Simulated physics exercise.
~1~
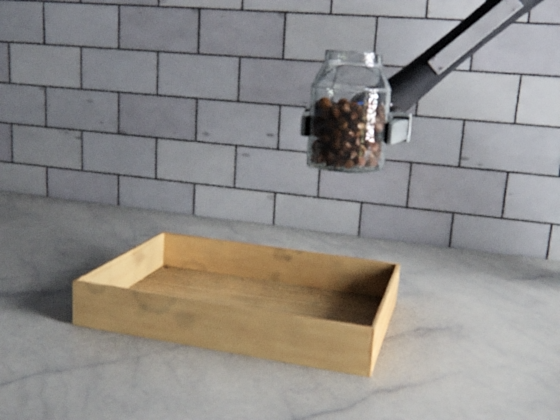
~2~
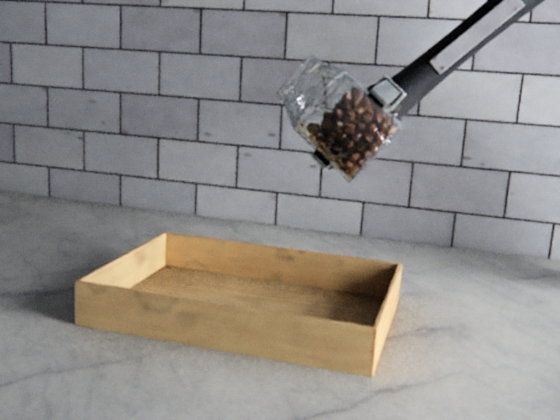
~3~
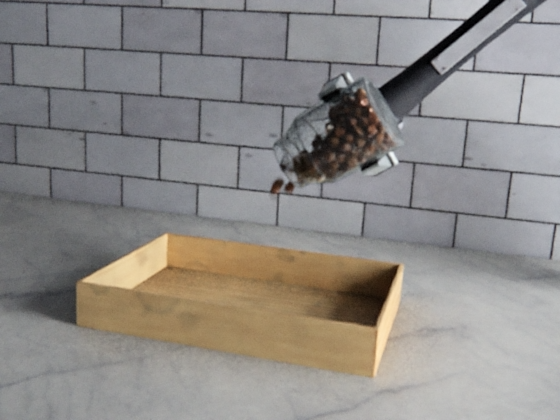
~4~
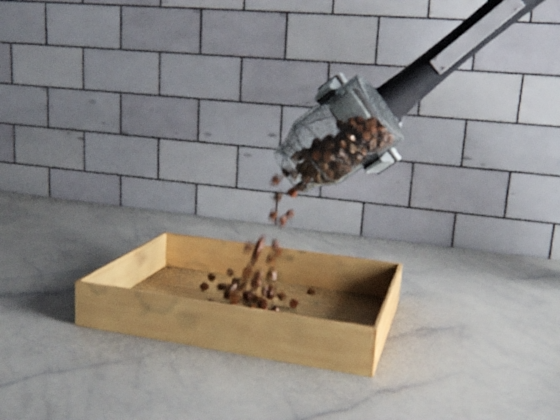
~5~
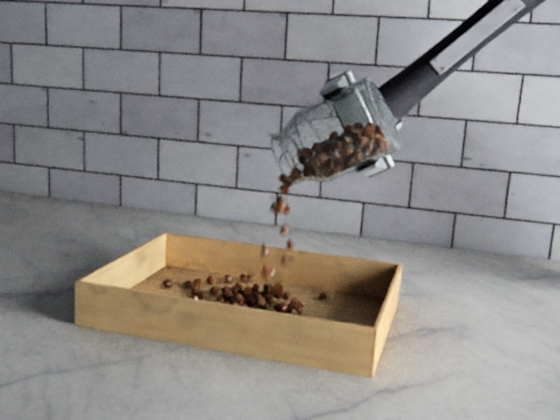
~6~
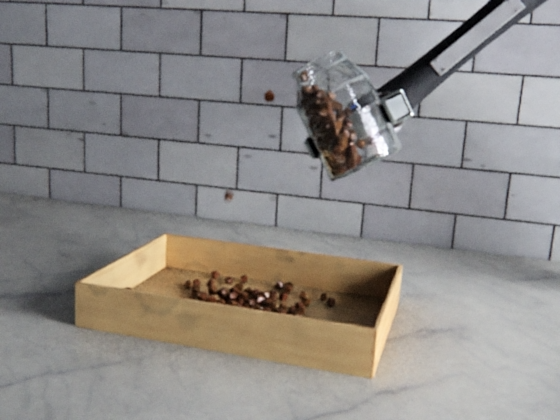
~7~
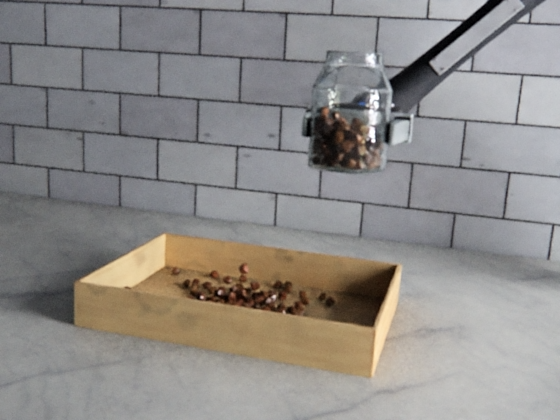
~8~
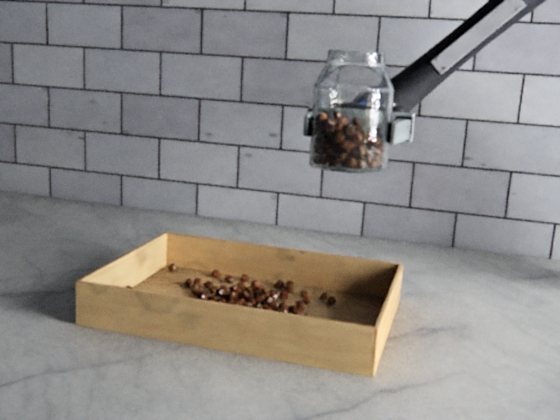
At first, a black robot arm holds a glass jar of small brown pellets upright above a shallow wooden tray on a marbled surface, with a tiled wall behind. The arm tips the jar to the left until its mouth points downward and the pellets slide toward the neck. A few drop out, then a stream falls into the tray, scattering and gathering into a loose patch. As the arm swings the jar back up, a couple of stray pellets fly off to the left. Finally, the jar hangs upright again, still partly full, above the scattered pellets in the tray.
